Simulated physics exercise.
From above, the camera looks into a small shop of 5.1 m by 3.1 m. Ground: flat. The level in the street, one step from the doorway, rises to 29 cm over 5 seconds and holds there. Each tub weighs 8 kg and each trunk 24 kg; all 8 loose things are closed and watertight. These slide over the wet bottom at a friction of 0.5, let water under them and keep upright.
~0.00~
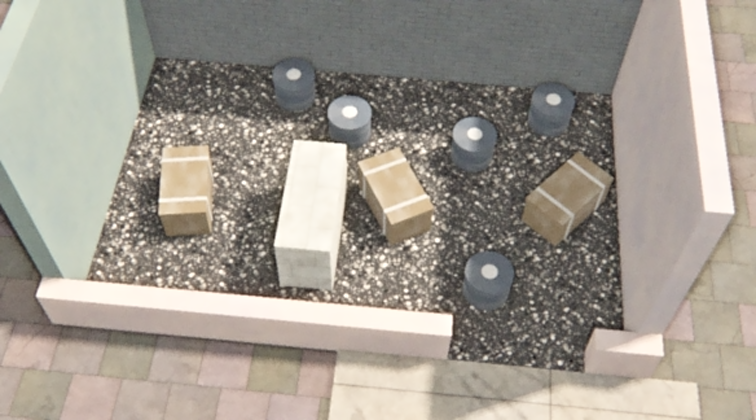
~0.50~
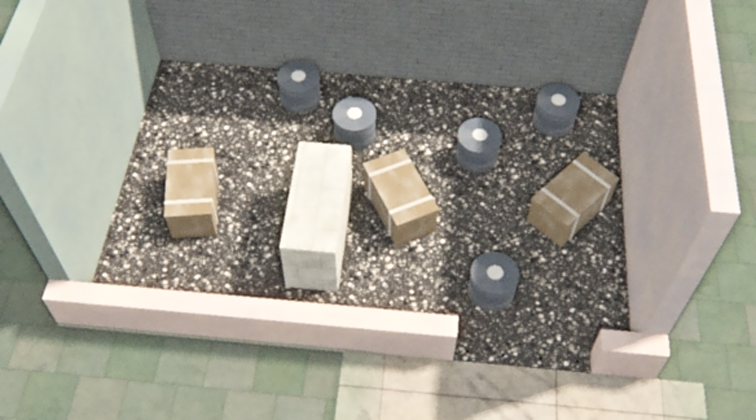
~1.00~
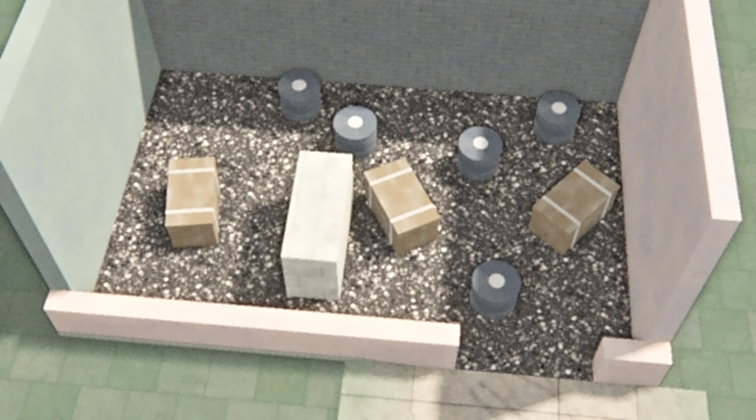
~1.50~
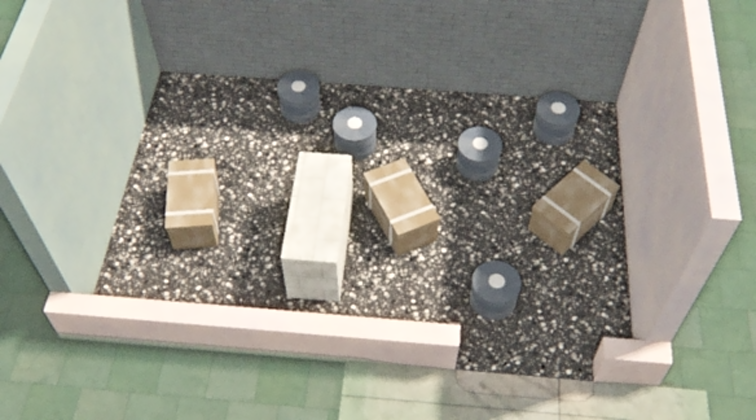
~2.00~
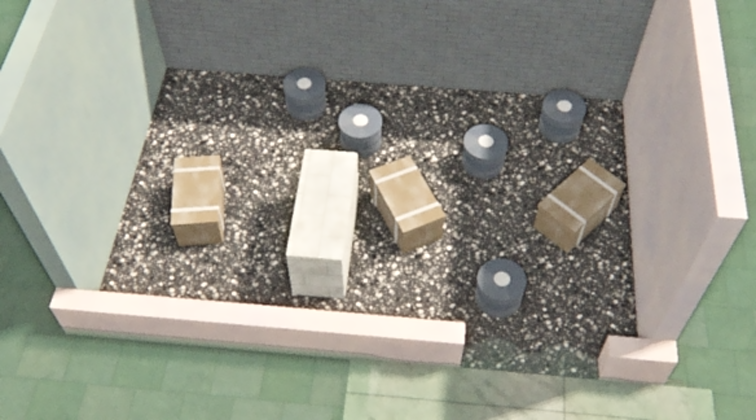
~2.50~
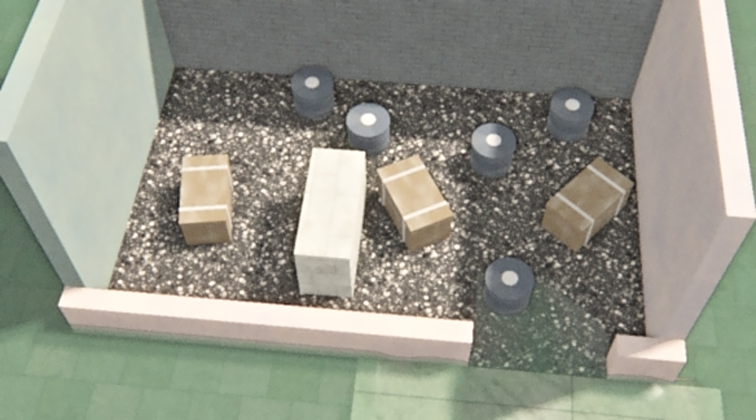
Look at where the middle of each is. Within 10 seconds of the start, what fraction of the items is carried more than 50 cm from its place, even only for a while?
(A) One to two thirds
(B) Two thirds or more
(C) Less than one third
Answer: B.
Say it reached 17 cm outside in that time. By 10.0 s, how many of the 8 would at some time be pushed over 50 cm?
In that case the number is 6.
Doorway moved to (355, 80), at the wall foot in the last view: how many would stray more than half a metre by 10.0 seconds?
That would give 6.
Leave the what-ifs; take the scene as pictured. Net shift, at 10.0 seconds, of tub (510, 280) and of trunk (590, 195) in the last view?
First 300 cm, then 400 cm.
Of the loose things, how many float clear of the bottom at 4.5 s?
Just then, the number is 0.
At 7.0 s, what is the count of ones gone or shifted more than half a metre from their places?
At that time I count 3.
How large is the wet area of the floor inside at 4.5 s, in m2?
The covered patch comes to about 5.5 m2.
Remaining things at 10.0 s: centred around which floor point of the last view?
It works out to somewhere near (224, 188) on the floor.
After 3.5 s 0 of 8 are over 50 cm from their spots; 0 afloat.
After 4.5 s 1 of 8 are over 50 cm from their spots; 0 afloat.
After 7.0 s 3 of 8 are over 50 cm from their spots; 3 afloat.
After 10.0 s 8 of 8 are over 50 cm from their spots, and 8 have been at some point; 6 afloat.
